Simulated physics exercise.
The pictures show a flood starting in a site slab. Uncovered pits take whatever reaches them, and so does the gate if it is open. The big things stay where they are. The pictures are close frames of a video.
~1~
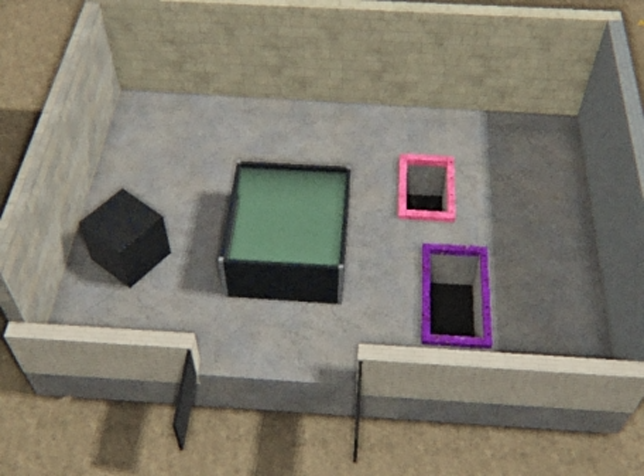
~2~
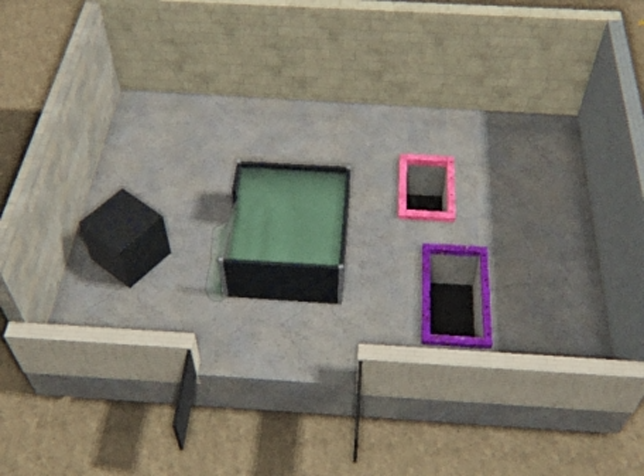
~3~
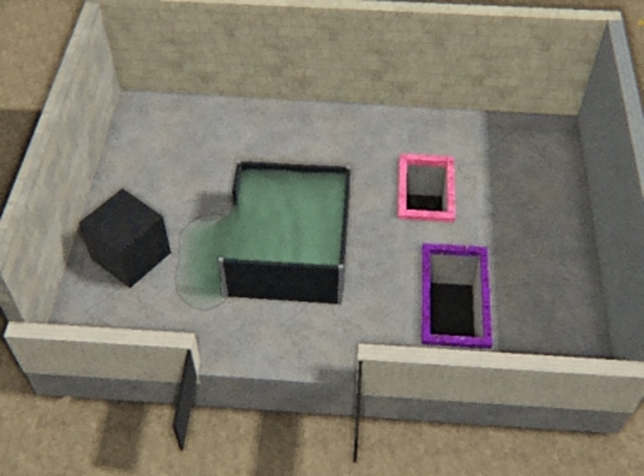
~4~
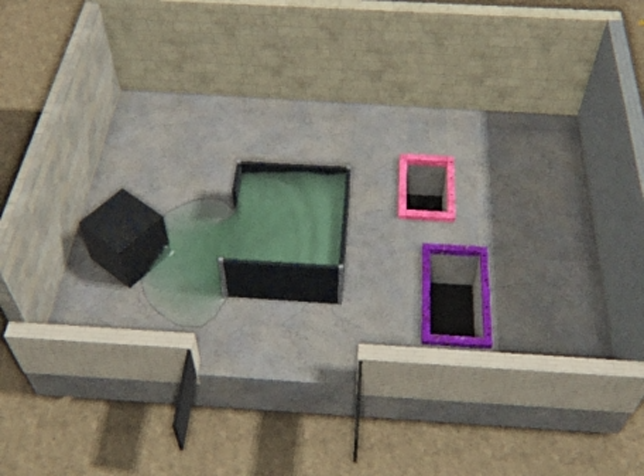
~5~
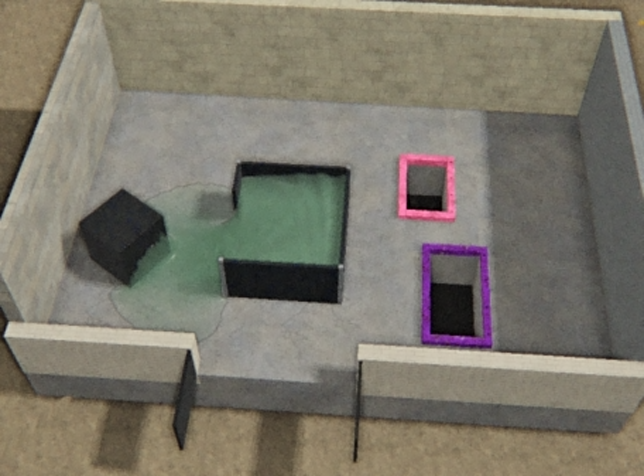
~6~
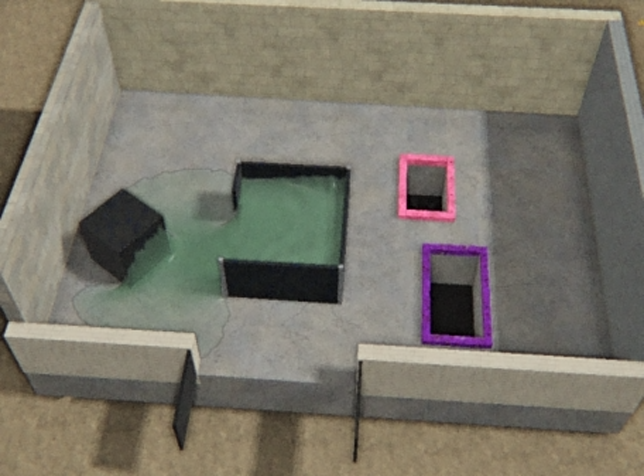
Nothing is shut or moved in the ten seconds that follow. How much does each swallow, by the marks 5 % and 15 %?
The gate takes from 5 to 15 %; the pink pit takes under 5 %; the purple pit takes under 5 %.
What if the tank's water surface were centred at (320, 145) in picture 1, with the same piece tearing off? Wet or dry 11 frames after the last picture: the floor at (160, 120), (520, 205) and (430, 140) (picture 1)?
In turn: Awash, clear, clear.
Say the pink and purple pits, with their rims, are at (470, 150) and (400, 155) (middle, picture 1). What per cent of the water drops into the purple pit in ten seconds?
In per cent: Purple 8.
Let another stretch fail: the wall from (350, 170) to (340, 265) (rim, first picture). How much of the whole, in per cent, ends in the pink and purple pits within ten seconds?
Per cent: Pink 10, purple 35.
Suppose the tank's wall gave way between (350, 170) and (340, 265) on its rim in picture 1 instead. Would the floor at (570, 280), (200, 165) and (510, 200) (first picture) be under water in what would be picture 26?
As listed: Awash, free of water, wet.
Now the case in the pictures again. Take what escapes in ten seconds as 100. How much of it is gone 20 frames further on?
I make it 5 per cent.
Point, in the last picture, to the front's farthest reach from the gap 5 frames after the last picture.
Near (111, 124).
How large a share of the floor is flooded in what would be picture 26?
About 45 per cent.
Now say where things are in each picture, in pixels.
In the first frame, still water in the tank at (288, 216).
In the second frame, water pours out at (233, 247) and has run to (220, 299).
In the third frame, water pours out at (233, 249) and has run to (189, 229).
In the fourth frame, water pours out at (233, 250) and has run to a hidden place.
In the fifth frame, the front is at a hidden place, out from the gap at (233, 251).
In the sixth frame, the front is at a hidden place, out from the gap at (233, 251).
A moment on, water covers 20 % of the floor; the gate 0 %, the pink pit 0 %, the purple pit 0 %.
Next, water covers 30 % of the floor; the gate 0 %, the pink pit 0 %, the purple pit 0 %.
Then, water covers 45 % of the floor; the gate 1 %, the pink pit 0 %, the purple pit 0 %.
Later, water covers 80 % of the floor; the gate 3 %, the pink pit 0 %, the purple pit 0 %.
In the end, water covers 95 % of the floor; the gate 9 %, the pink pit 2 %, the purple pit 0 %.
